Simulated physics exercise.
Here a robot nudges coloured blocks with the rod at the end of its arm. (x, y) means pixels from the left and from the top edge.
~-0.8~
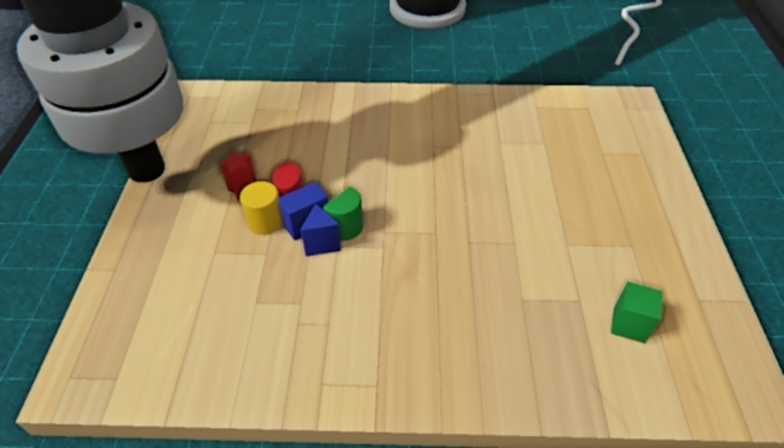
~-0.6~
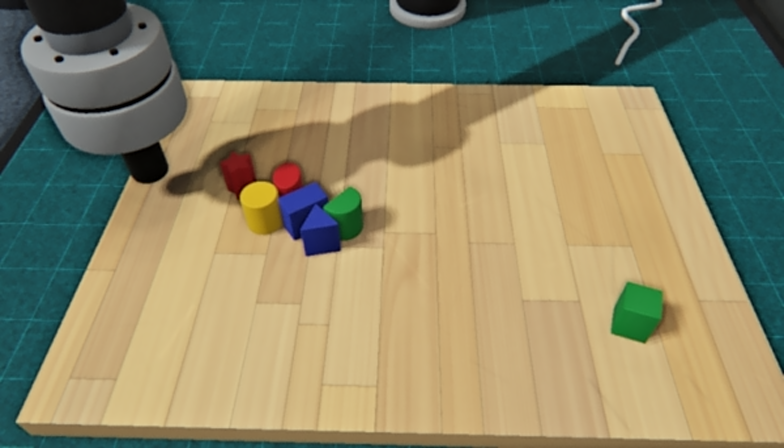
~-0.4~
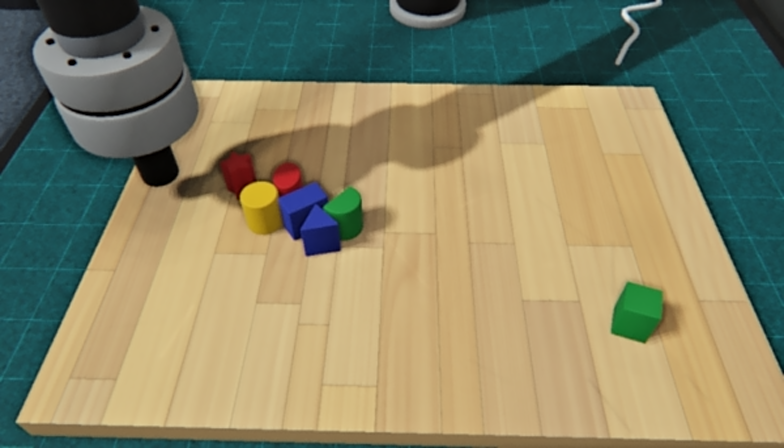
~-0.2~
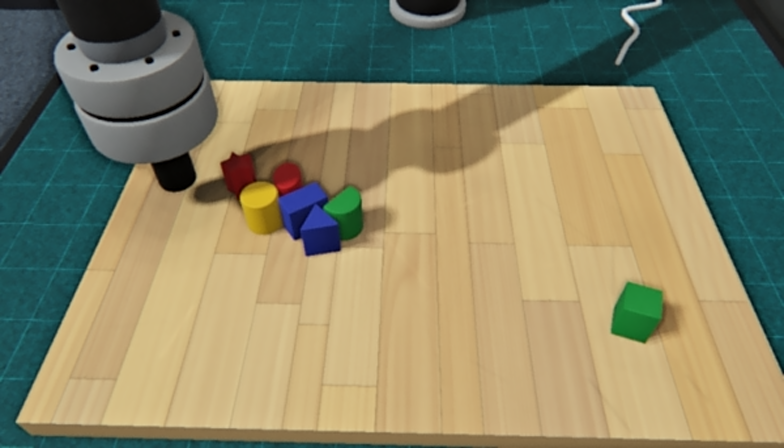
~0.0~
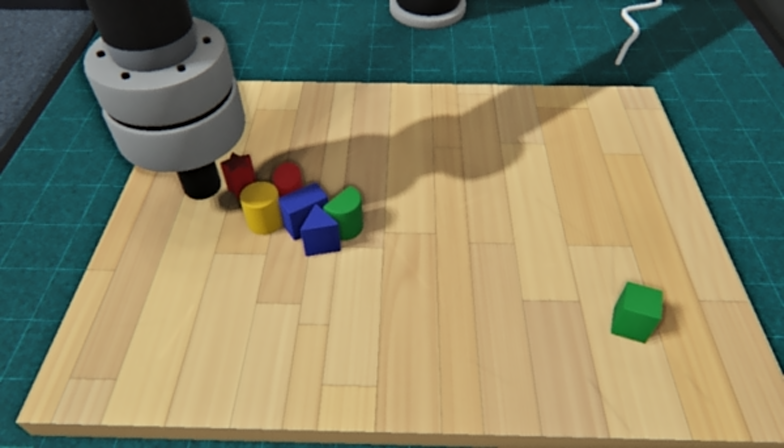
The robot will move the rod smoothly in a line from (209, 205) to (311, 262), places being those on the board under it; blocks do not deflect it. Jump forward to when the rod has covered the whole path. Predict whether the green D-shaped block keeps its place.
That block slides.
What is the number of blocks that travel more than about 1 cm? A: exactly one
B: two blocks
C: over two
I'll go with C - over two.
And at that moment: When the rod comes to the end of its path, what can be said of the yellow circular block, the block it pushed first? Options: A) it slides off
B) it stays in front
Letter B.
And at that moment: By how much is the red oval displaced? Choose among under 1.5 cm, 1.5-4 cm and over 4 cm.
The answer will be the short band, under 1.5 cm.
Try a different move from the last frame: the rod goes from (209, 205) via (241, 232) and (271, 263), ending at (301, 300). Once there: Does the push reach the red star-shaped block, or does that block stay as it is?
When the path is over, the red star-shaped block is still on its spot.
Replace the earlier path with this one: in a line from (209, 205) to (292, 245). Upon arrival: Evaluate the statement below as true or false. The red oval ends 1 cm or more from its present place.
False
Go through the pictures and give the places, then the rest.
The first frame shows rod's lower end at (148, 172); yellow circular block at (259, 194); red oval at (287, 174); blue rectangle at (303, 197); blue triangular block at (318, 218); green D-shaped block at (345, 200).
The second frame shows rod at (151, 173); blocks still.
The third frame shows rod at (161, 176); blocks still.
The fourth frame shows rod at (179, 181); blocks still.
The fifth frame shows rod at (203, 188); yellow circular block at (259, 194); red oval at (287, 174); blue rectangle at (303, 197); blue triangular block at (318, 218); green D-shaped block at (345, 200).
The first path, step by step. One third of the way, rod at (237, 206); yellow circular block at (270, 201); blue rectangle at (311, 199), turned 20° anticlockwise.
Two thirds of the way, rod at (272, 225); yellow circular block at (306, 224); blue rectangle at (338, 214), turned 70° anticlockwise; blue triangular block at (368, 229), turned 30° anticlockwise; green D-shaped block at (362, 201), turned 60° anticlockwise.
At the end, rod at (308, 246); yellow circular block at (345, 242); red oval still; blue rectangle at (365, 221), turned 110° anticlockwise; blue triangular block at (402, 223), turned 30° anticlockwise; green D-shaped block at (371, 200), turned 95° anticlockwise.
